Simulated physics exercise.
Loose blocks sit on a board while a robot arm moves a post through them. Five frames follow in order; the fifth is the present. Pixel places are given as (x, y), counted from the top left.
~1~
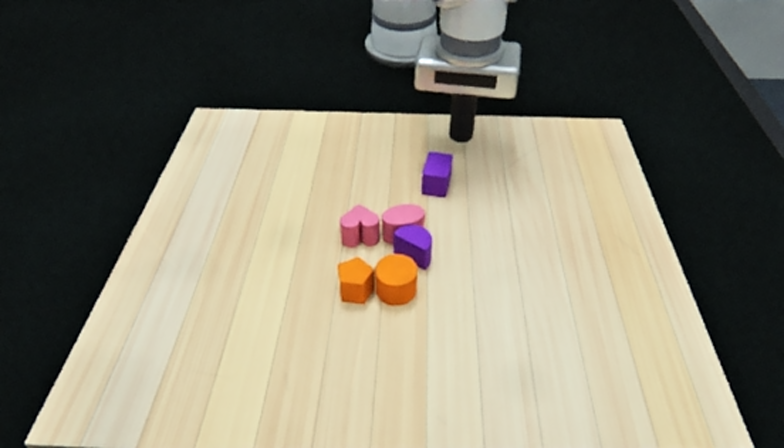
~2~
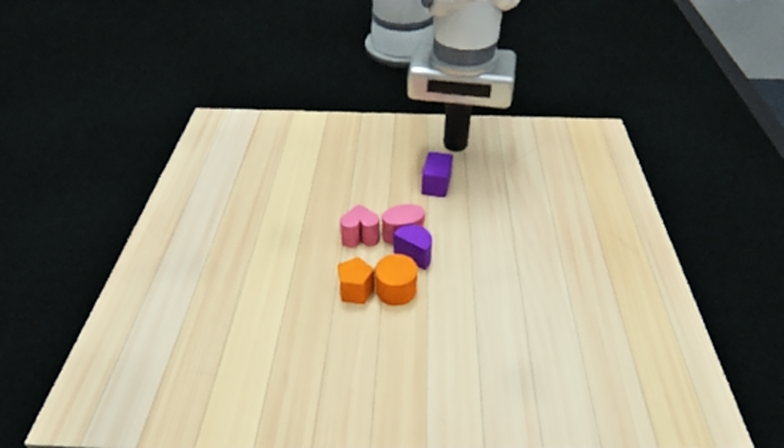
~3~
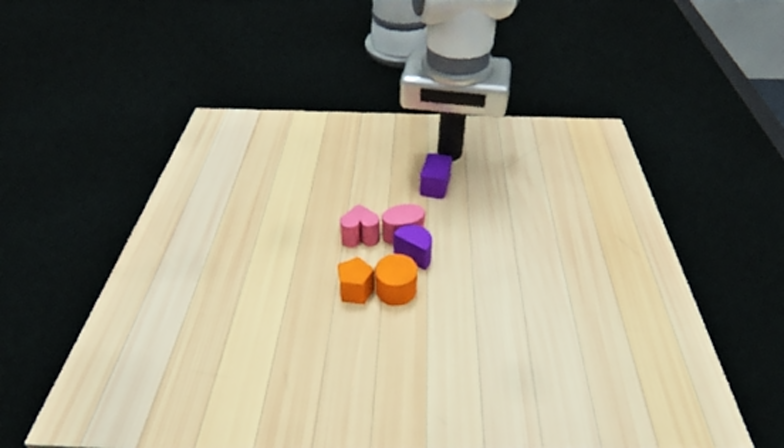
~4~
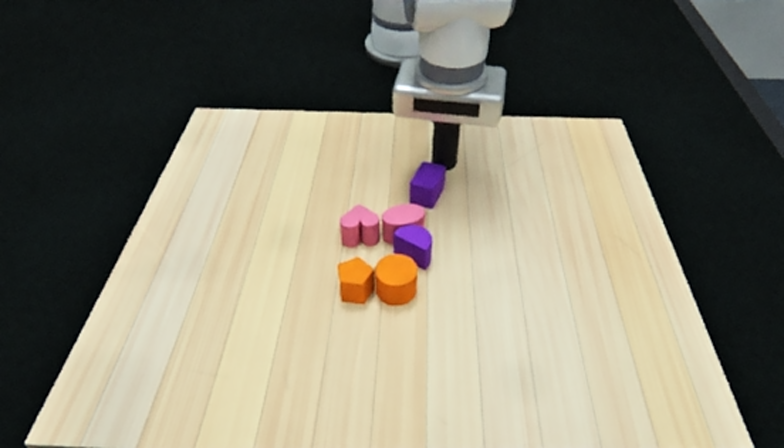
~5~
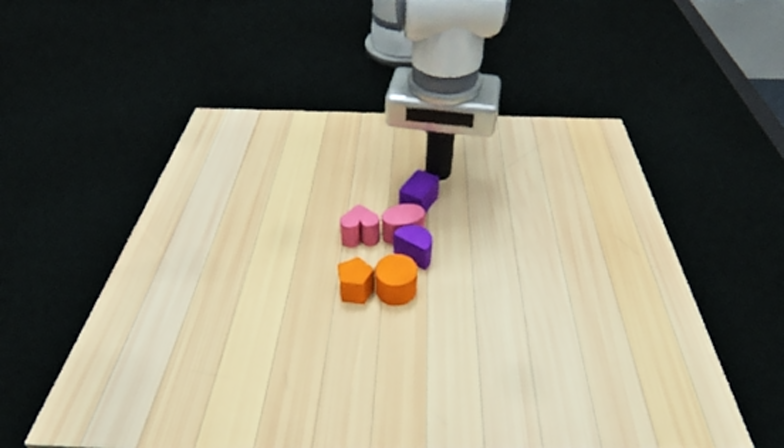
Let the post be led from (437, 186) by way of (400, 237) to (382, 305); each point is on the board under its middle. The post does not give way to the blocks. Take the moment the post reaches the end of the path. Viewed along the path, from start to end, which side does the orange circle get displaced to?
The answer is left.
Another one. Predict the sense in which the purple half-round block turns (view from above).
Verdict: Counterclockwise.
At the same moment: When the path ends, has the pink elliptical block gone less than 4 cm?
No.
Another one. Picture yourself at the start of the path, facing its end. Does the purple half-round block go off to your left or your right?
Its shift is leftward.
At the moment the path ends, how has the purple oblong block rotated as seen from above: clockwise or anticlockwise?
It twists with the clock when seen from above.
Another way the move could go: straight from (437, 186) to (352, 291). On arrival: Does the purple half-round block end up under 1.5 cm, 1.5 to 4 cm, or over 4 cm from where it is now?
Shift: 1.5 to 4 cm.
What follows on the original path. One third of the way, post at (411, 206); orange circle at (395, 280); pink elliptical block at (380, 245); purple half-round block at (416, 257), turned 25° anticlockwise; purple oblong block at (391, 218).
Two thirds of the way, post at (391, 246); orange circle at (395, 286); pink elliptical block at (342, 284), turned 40° clockwise; purple half-round block at (416, 257), turned 25° anticlockwise; purple oblong block at (366, 259).
At the end, post at (382, 293); orange circle at (403, 311); pink elliptical block at (308, 318), turned 70° clockwise; purple half-round block at (420, 263), turned 45° anticlockwise; purple oblong block at (347, 302), turned 30° clockwise.
